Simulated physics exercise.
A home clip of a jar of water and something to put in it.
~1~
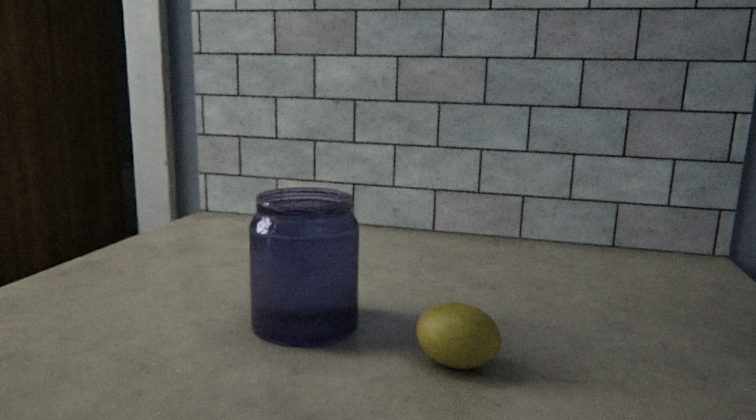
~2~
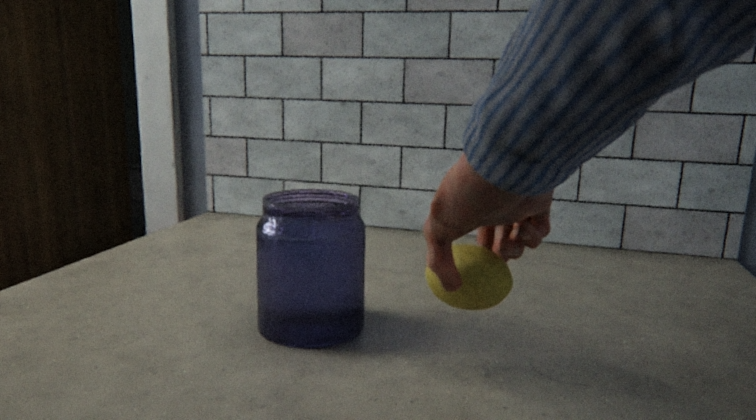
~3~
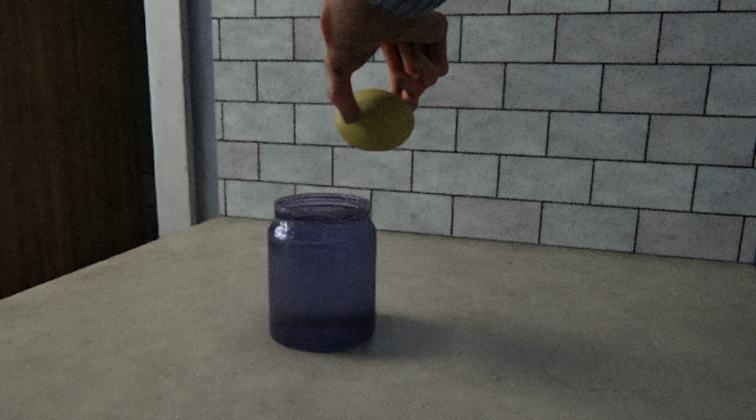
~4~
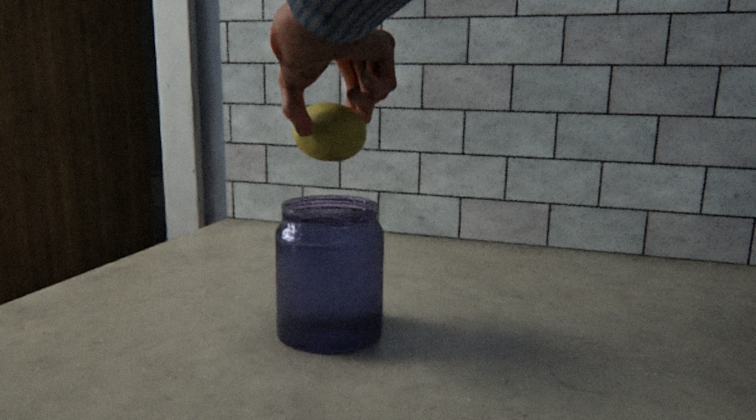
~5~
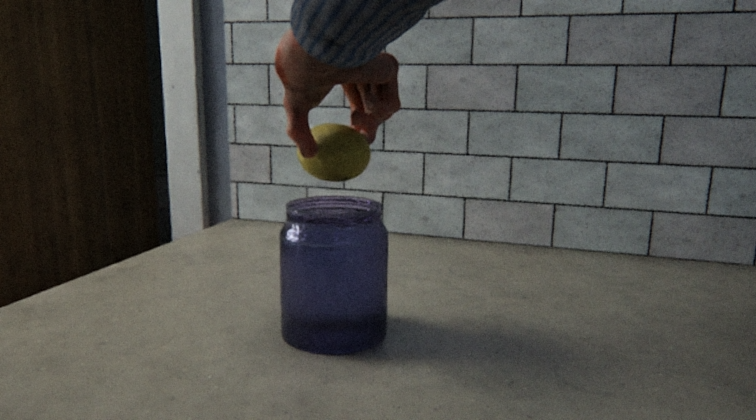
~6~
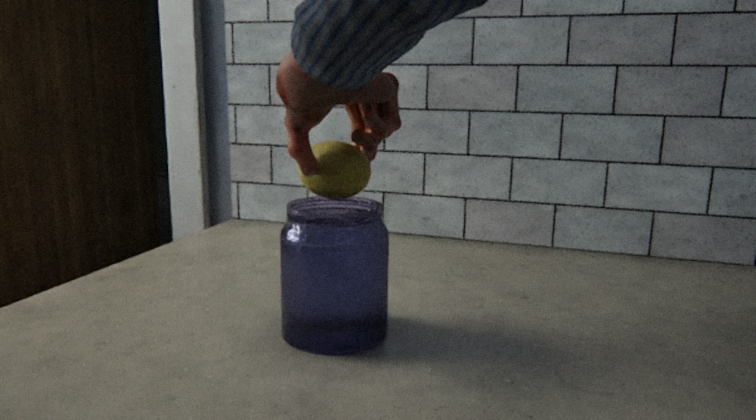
A hand in a striped sleeve picks up a lemon, carries it left over a purple jar and lowers it above the rim.
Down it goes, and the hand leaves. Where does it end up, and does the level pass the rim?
In the water it floats. The jar runs over.
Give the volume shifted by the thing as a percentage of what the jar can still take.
Close to 170 %.
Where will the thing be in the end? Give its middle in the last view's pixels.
Close to (335, 222).
Soon after, the lemon enters the water; the jar is full to the brim.
Later, the lemon comes up again; the jar is full to the brim; some has gone over the rim.
In the end, the lemon floats; the jar is full to the brim; some has gone over the rim.
